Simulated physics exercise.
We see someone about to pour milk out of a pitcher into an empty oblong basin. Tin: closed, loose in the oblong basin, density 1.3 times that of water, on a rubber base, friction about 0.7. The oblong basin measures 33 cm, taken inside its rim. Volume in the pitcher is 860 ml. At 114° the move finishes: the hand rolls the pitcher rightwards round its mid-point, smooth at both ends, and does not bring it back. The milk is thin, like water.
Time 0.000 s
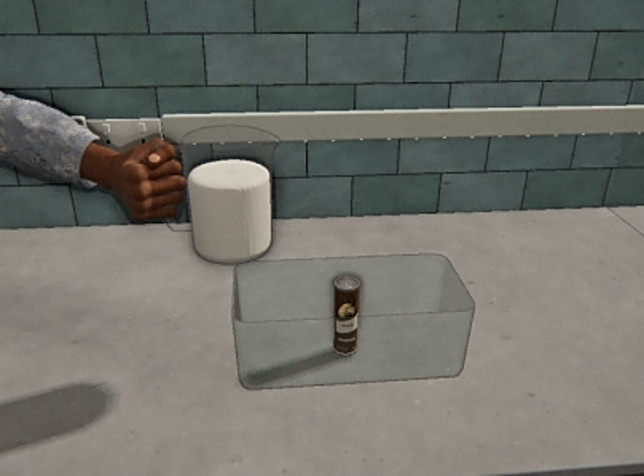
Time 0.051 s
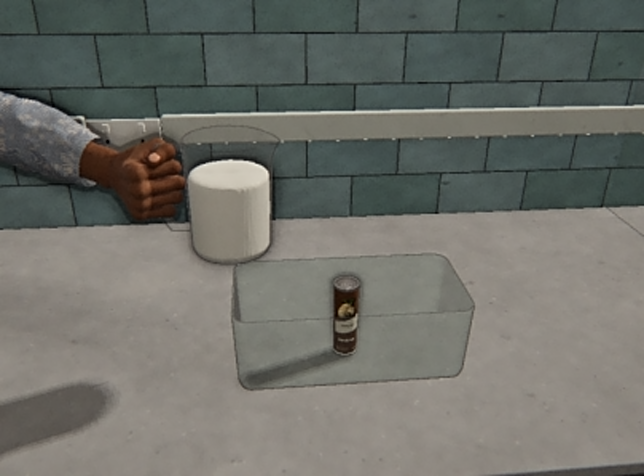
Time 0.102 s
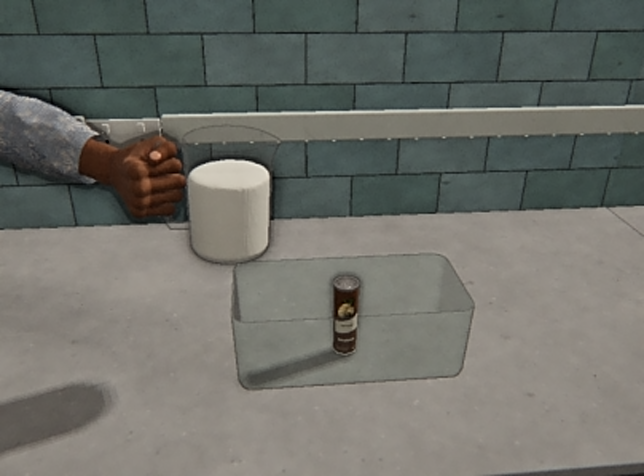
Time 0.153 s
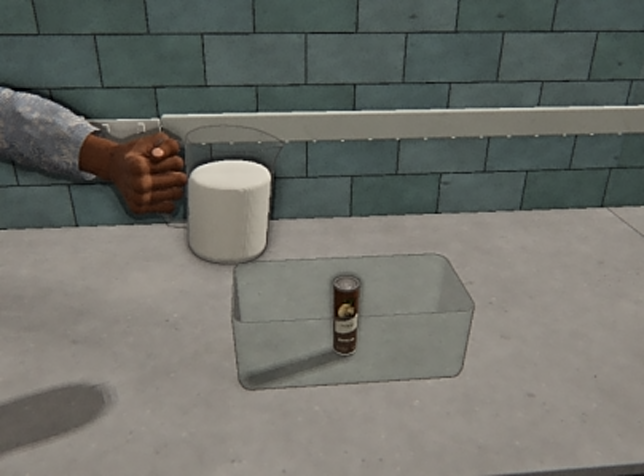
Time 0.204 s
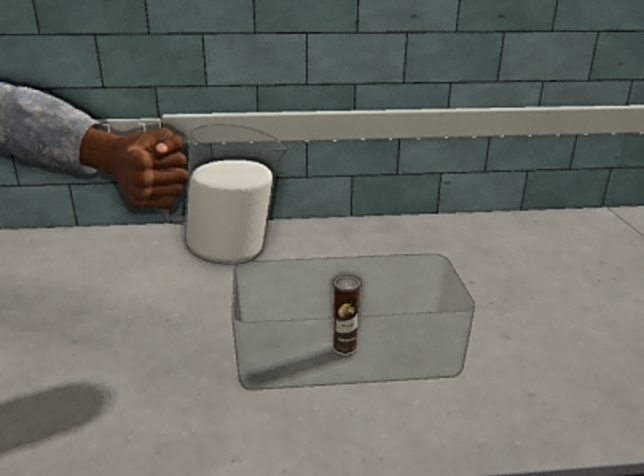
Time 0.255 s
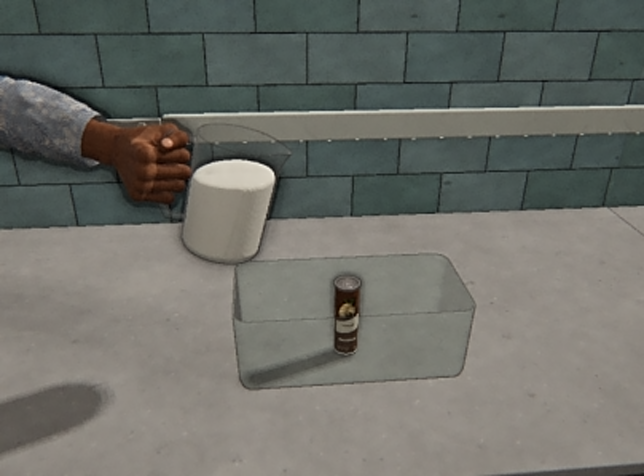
At the start, a hand holds a clear pitcher of milk upright on the left, behind an empty see-through oblong basin with a small brown tin standing inside. The hand then slowly rolls the pitcher rightwards, slightly at first and then further, leaving it leaning modestly while the tin stays still.
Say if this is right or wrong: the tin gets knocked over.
Right, it gets knocked over.
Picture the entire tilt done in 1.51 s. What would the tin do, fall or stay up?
The tin would overturn.
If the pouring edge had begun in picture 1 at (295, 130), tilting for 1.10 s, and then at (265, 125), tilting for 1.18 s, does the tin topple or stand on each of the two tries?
The tin overturns the first time and overturns the second time.
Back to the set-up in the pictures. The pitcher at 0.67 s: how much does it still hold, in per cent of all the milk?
Around 92 percent.
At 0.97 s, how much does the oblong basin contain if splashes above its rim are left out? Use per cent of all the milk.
44 per cent, give or take a little.
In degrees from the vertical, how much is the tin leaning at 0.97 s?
I'd say it is close to 0 degrees off upright.
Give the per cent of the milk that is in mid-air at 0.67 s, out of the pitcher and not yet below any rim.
My guess is roughly 8 %.
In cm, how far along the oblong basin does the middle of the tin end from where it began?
Roughly 8.5 cm.
After 0.67 s the tilt is 73° and 91 per cent is still to pour; the tin stands where it began.
After 0.97 s the tilt is 108° and 32 per cent is still to pour; the tin stands where it began.
After 1.29 s the tilt is 114° and 1 per cent is still to pour; the tin lies on its side.
After 1.63 s the tilt is 114° and 0 per cent is still to pour; the tin lies on its side.
In the end the tin lies on its side.
